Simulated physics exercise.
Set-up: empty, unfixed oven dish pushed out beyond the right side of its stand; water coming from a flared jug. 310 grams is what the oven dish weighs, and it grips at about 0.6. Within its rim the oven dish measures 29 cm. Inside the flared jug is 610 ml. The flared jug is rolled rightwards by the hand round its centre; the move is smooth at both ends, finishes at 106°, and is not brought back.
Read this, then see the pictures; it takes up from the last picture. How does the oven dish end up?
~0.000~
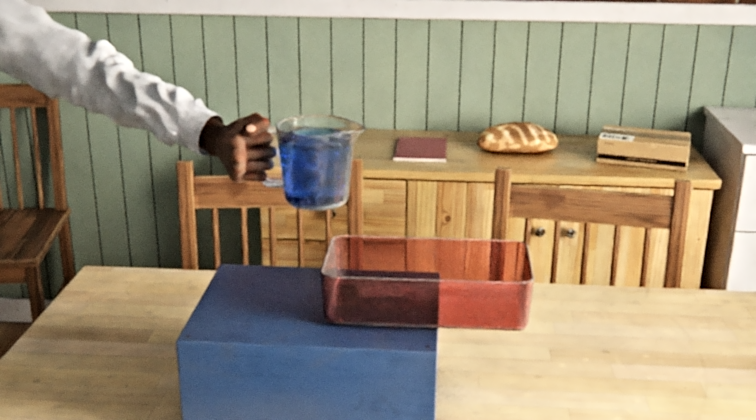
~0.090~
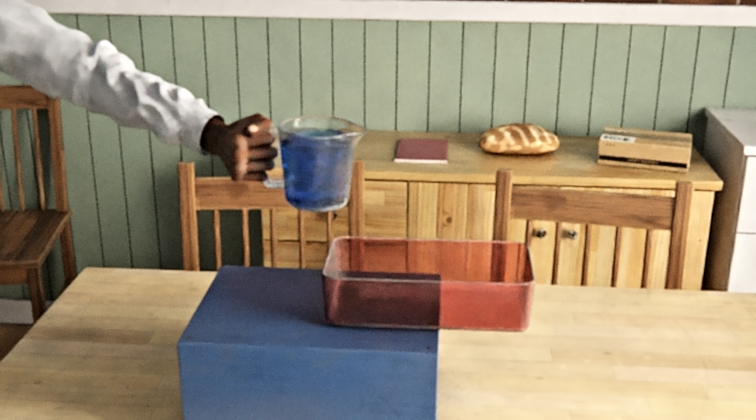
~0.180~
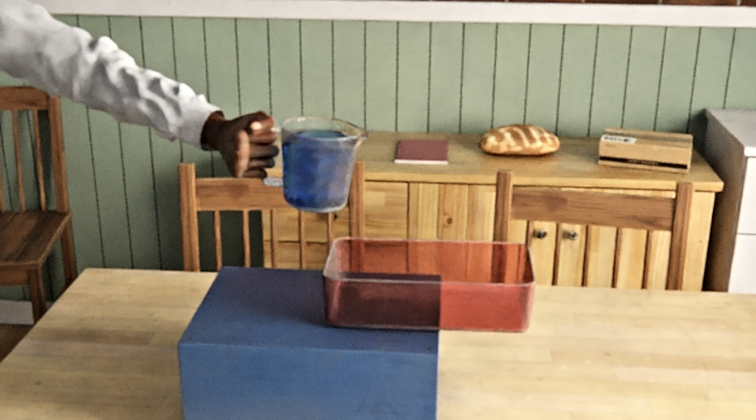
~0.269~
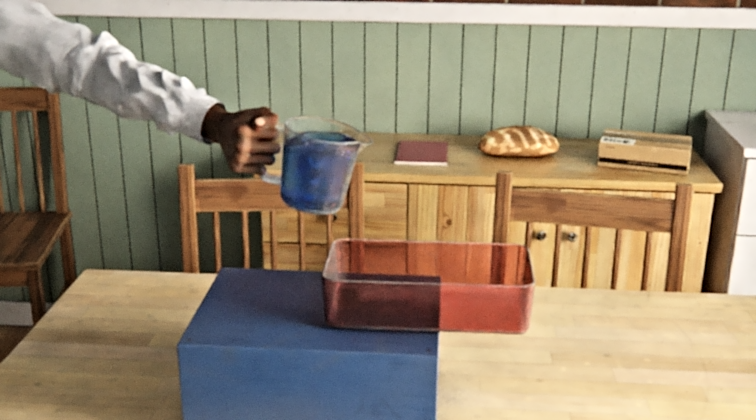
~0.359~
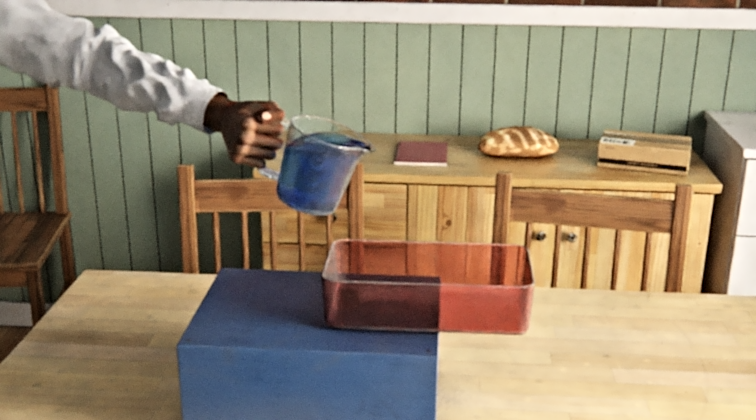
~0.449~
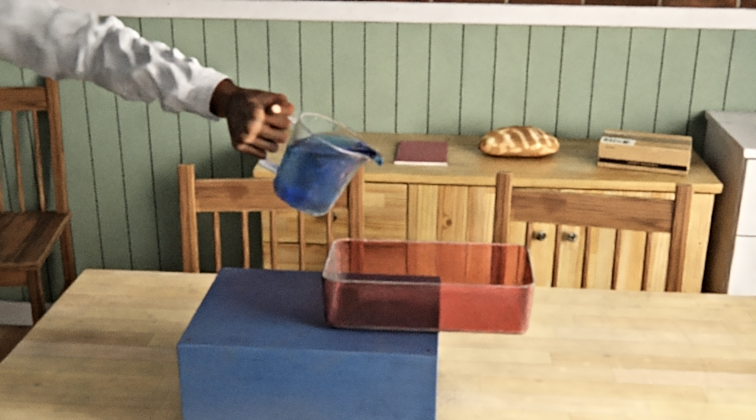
It stays in place.
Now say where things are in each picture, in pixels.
In the first frame, it leans 0°; its right rim is at (366, 128); the water meets the walls at (281, 135) and (353, 137); the oven dish's rim runs from (327, 256) to (530, 262); the block's edge is at (435, 353).
In the second frame, it leans 1°; its right rim is at (368, 131); the water meets the walls at (283, 136) and (354, 139).
In the third frame, it leans 5°; its right rim is at (371, 135); the water meets the walls at (285, 137) and (358, 140).
In the fourth frame, it leans 10°; its right rim is at (373, 141); the water meets the walls at (288, 139) and (362, 142).
In the fifth frame, it leans 18°; its right rim is at (376, 149); the water meets the walls at (289, 142) and (370, 146).
In the sixth frame, it leans 27°; its right rim is at (379, 158); the water meets the walls at (287, 150) and (371, 147); 1 per cent is over the edge.
After 0.86 s the tilt is 77° and 58 per cent is still to pour; the oven dish lies level with 22 per cent in it.
After 1.17 s the tilt is 102° and 12 per cent is still to pour; the oven dish lies level with 77 per cent in it.
After 1.49 s the tilt is 106° and 0 per cent is still to pour; the oven dish lies level with 97 per cent in it.
After 1.83 s the tilt is 106° and 0 per cent is still to pour; the oven dish lies level with 98 per cent in it.
In the end the oven dish lies level with 98 per cent in it.
